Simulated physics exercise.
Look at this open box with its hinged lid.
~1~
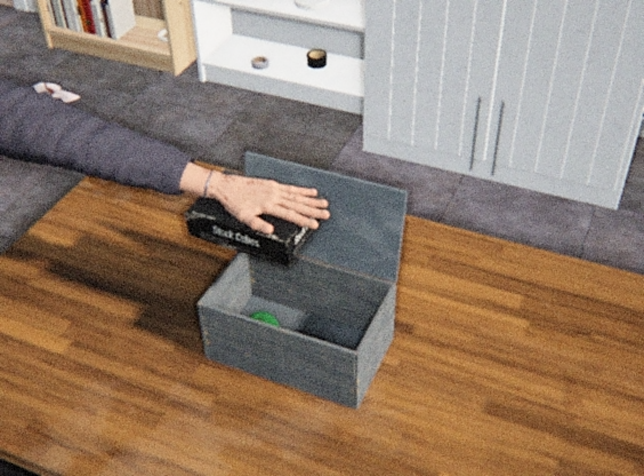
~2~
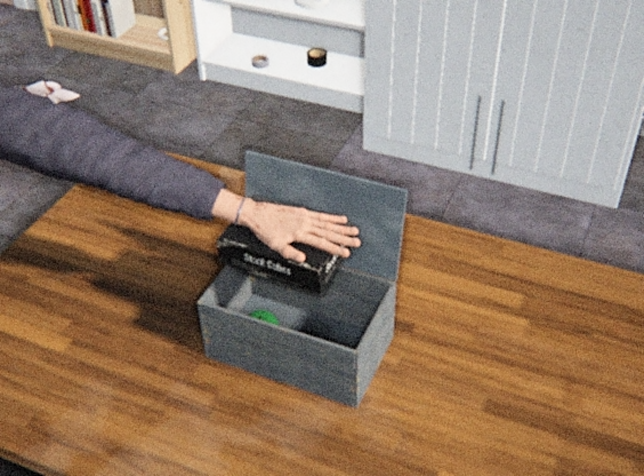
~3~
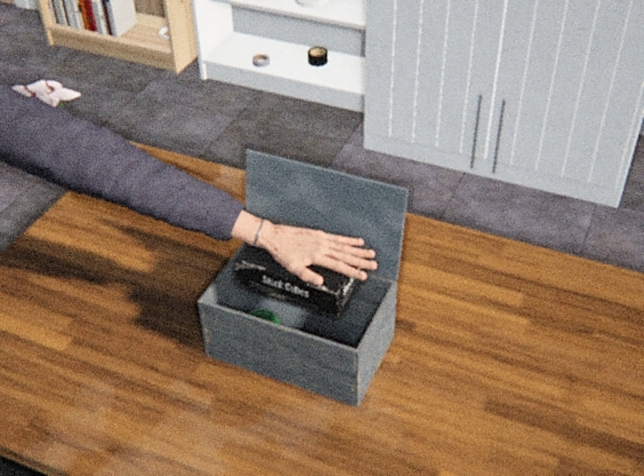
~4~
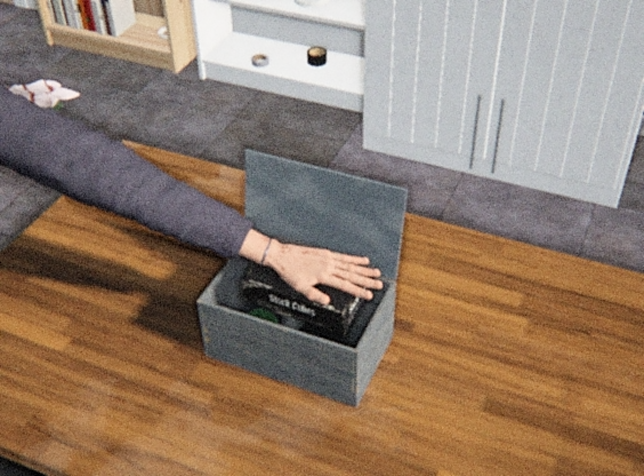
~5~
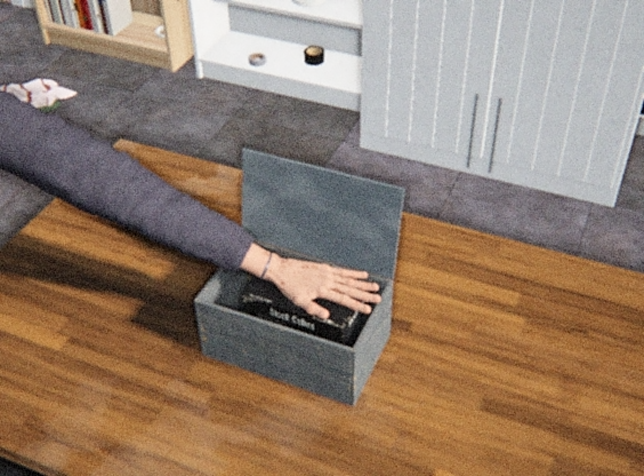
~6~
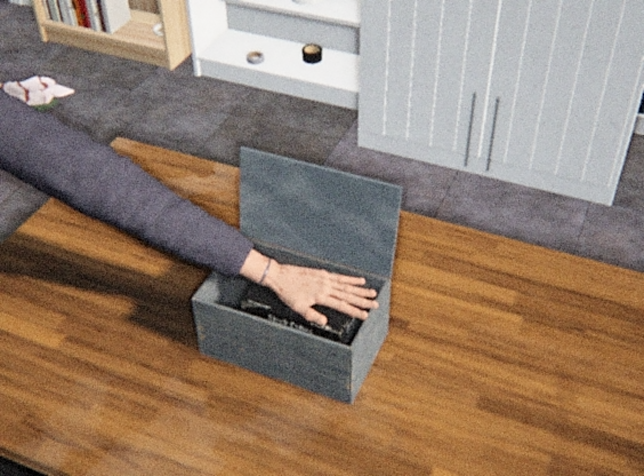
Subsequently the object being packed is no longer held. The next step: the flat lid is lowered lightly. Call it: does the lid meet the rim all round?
Yes, the lid sits flat.
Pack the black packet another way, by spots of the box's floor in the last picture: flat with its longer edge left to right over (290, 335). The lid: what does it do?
Then it shuts flat.
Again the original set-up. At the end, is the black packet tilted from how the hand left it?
Result: It leans over.
Then, 1.00 s on from there, lid starting down; black packet turned 23° from how it was put near (306, 320).
Then, 1.50 s on from there, lid 65° above the rim; black packet turned 23° from how it was put near (305, 320).
Then, 1.80 s on from there, lid 36° above the rim; black packet turned 23° from how it was put near (305, 320).
Then, 2.00 s on from there, lid 11° above the rim; black packet turned 23° from how it was put near (305, 320).
In the end, lid shut; left askew, black packet; green apple unmoved. At the end, from the last picture's camera, black packet near (305, 320).
